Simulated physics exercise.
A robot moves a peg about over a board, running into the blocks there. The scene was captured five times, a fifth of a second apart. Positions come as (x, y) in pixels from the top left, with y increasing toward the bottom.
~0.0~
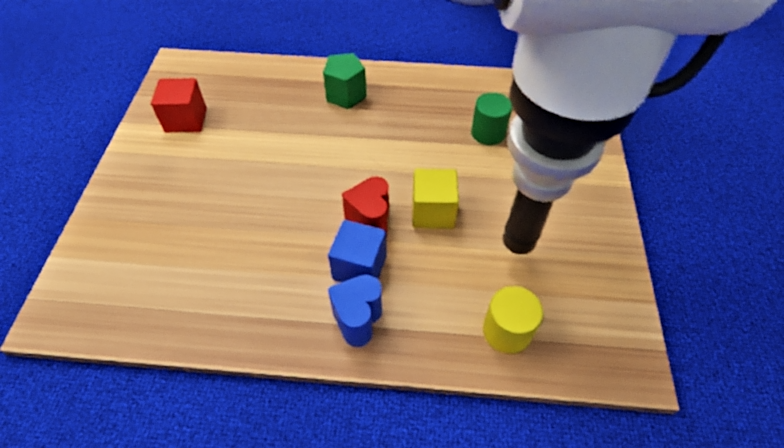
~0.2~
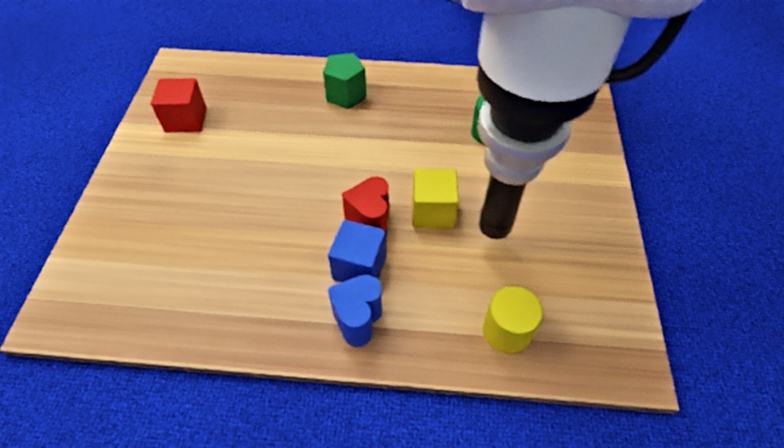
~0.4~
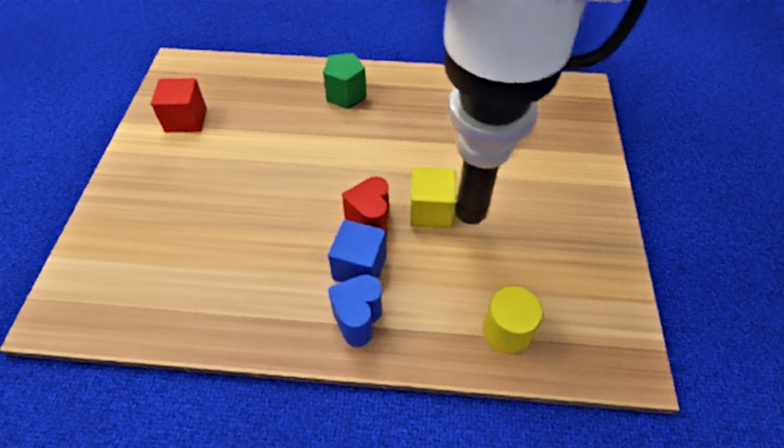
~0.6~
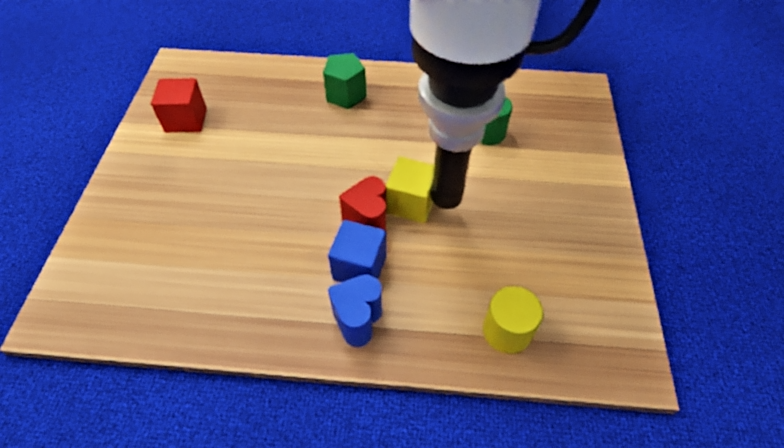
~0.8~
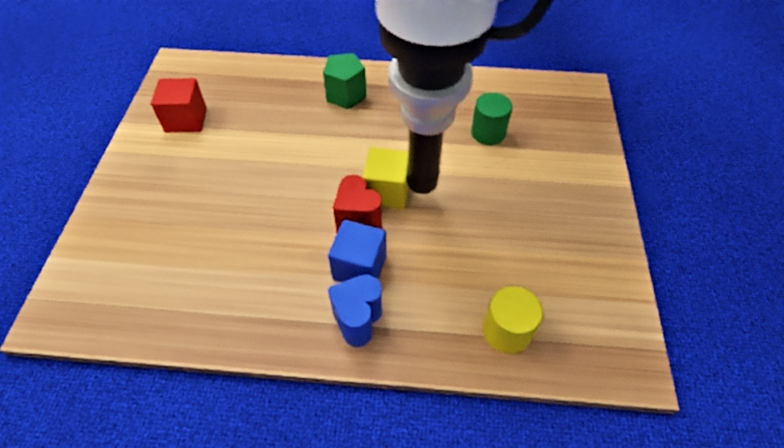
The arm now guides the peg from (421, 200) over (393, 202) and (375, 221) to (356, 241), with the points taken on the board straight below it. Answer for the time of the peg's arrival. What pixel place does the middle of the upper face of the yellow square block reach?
Answer: (361, 159).
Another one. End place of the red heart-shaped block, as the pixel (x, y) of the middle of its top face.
Around (319, 213).
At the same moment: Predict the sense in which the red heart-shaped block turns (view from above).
It spins clockwise.
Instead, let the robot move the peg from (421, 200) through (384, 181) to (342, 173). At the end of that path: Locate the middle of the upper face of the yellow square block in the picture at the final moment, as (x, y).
Somewhere near (305, 138).
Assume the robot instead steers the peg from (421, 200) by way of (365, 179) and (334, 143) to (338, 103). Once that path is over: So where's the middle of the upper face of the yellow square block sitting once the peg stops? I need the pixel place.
My estimate: (298, 130).
What follows on the original path. Halfway along, peg at (384, 195); red heart-shaped block at (351, 197); yellow square block at (361, 159), turned 25° clockwise.
At the end, peg at (354, 225); blue heart-shaped block unmoved; red heart-shaped block at (319, 213), turned 40° clockwise; blue square block at (348, 251), turned 35° anticlockwise; yellow square block at (361, 159), turned 25° clockwise.
